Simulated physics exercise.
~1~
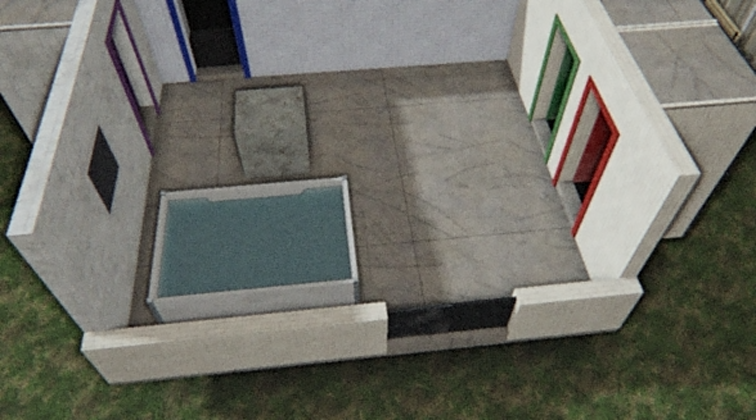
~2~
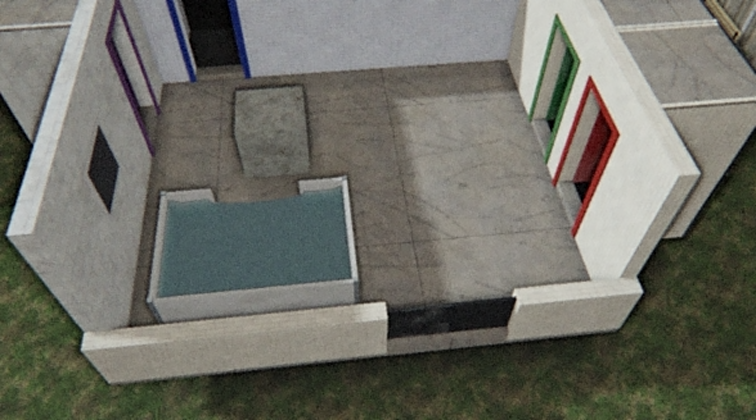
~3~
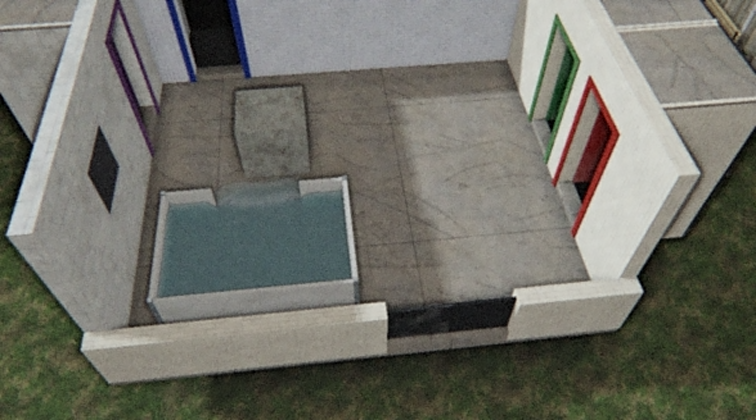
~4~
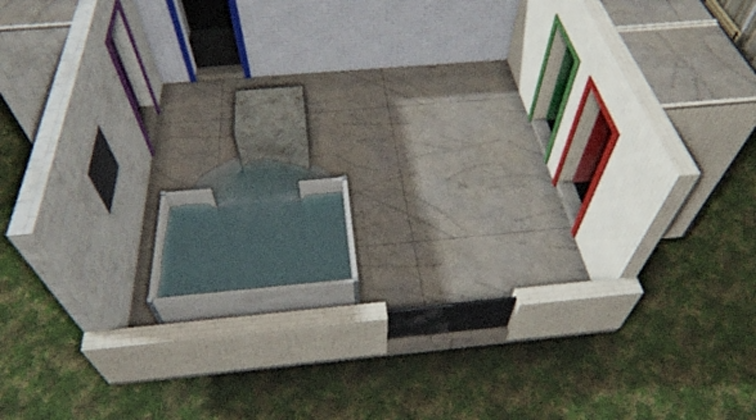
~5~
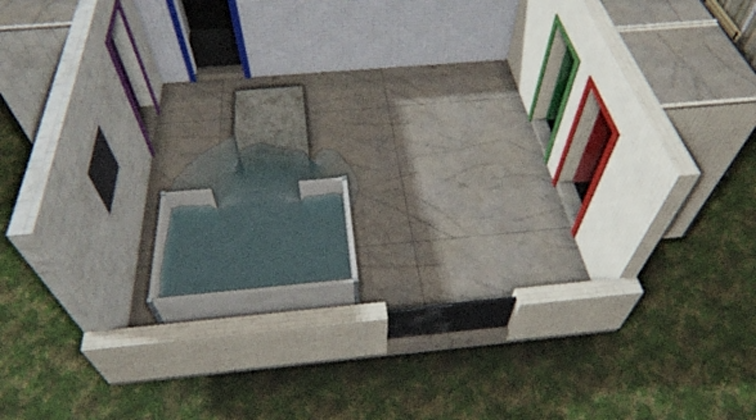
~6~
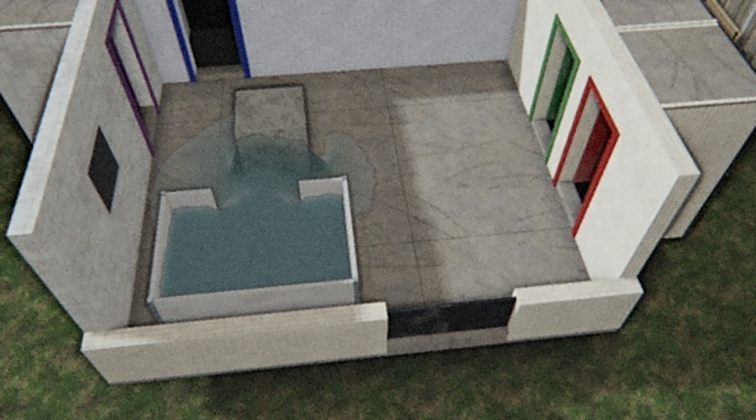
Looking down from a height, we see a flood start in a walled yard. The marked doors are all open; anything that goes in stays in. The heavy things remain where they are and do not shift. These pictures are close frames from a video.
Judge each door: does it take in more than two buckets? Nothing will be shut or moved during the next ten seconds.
The blue door sees more than two buckets come in; the purple door sees no more than two buckets come in; the green door sees more than two buckets come in; the red door sees no more than two buckets come in.
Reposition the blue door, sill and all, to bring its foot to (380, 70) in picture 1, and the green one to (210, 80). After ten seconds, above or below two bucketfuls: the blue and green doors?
Well, the blue door falls below the limit, but the green door overflows.
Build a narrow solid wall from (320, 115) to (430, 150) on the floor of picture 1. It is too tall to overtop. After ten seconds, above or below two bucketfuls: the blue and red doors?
Well, the blue one gets past it, but the red one gets past it.
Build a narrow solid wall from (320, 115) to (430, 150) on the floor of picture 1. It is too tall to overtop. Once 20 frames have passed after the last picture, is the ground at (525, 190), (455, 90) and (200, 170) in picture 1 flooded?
Taking the points in the order given, they are inundated, high and dry and inundated.
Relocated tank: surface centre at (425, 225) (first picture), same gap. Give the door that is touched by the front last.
The one in red.
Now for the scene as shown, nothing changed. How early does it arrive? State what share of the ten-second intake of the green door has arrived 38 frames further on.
Result: 60 % of the ten-second total.
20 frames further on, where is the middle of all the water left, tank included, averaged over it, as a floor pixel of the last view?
Somewhere around (300, 196) in the last view.
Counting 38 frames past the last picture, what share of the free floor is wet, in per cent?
95 %.
A moment on, water covers 35 % of the floor; the blue door wet at the sill, nothing in, the purple door wet at the sill, nothing in, the green door not reached, the red door not reached.
Next, water covers 70 % of the floor; the blue door under two buckets in, the purple door under two buckets in, the green door wet at the sill, nothing in, the red door wet at the sill, nothing in.
Then, water covers 90 % of the floor; the blue door over two buckets in, the purple door under two buckets in, the green door over two buckets in, the red door under two buckets in.
Later, water covers 95 % of the floor; the blue door far over two buckets in, the purple door under two buckets in, the green door over two buckets in, the red door under two buckets in.
In the end, water covers 100 % of the floor; the blue door far over two buckets in, the purple door under two buckets in, the green door far over two buckets in, the red door under two buckets in.
